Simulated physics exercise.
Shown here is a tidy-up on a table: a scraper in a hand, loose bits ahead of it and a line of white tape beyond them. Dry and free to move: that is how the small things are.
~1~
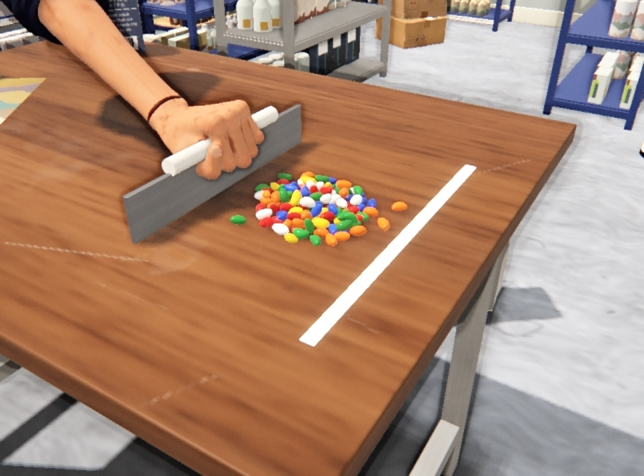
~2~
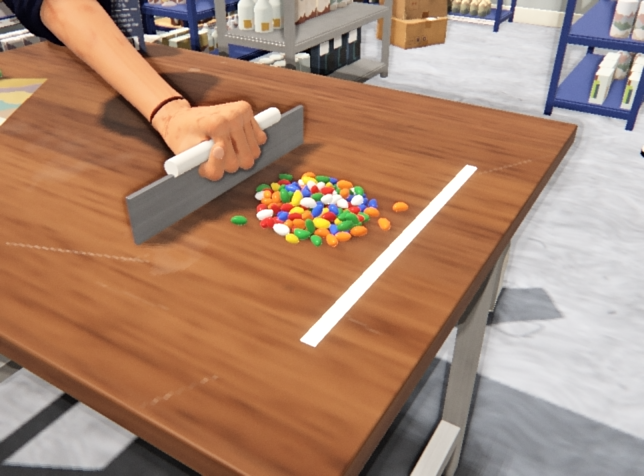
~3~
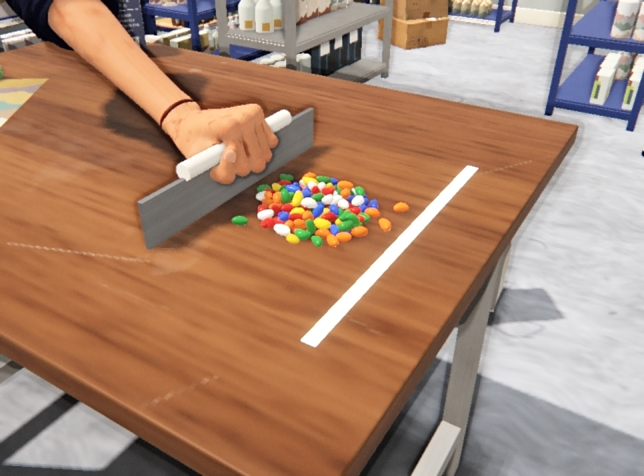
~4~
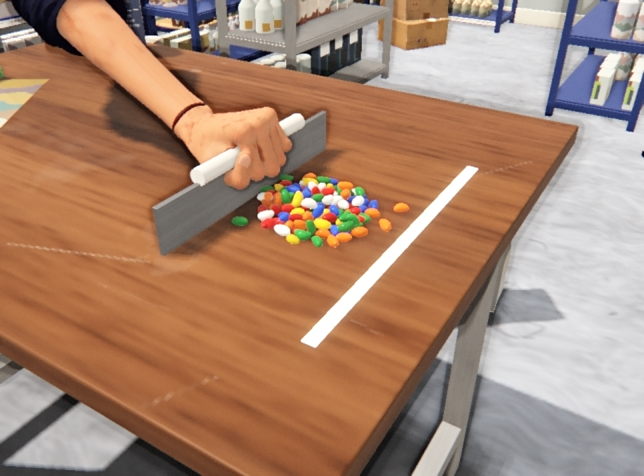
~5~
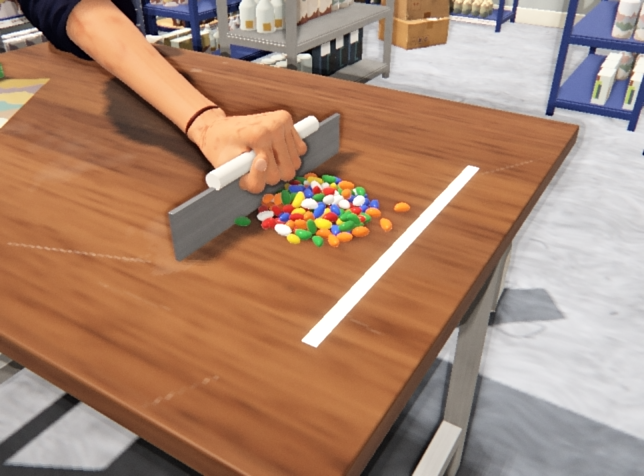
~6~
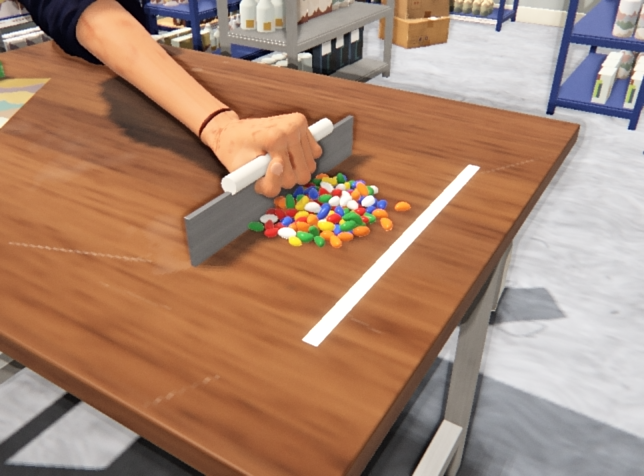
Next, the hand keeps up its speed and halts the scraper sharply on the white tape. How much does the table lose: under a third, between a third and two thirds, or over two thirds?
From what I can see, not even a third drops off the table.
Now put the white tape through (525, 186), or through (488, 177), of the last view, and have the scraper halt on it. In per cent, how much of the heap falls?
Roughly 100 % and 40 %.
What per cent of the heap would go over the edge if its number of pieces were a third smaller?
About 0 in a hundred.
Soon, scraper still moving, near (350, 177); heap all on the table, its front near (438, 241).
A while on, scraper stopped at the white tape; heap a small part over the edge.
Finally, scraper stopped at the white tape; heap a small part over the edge.
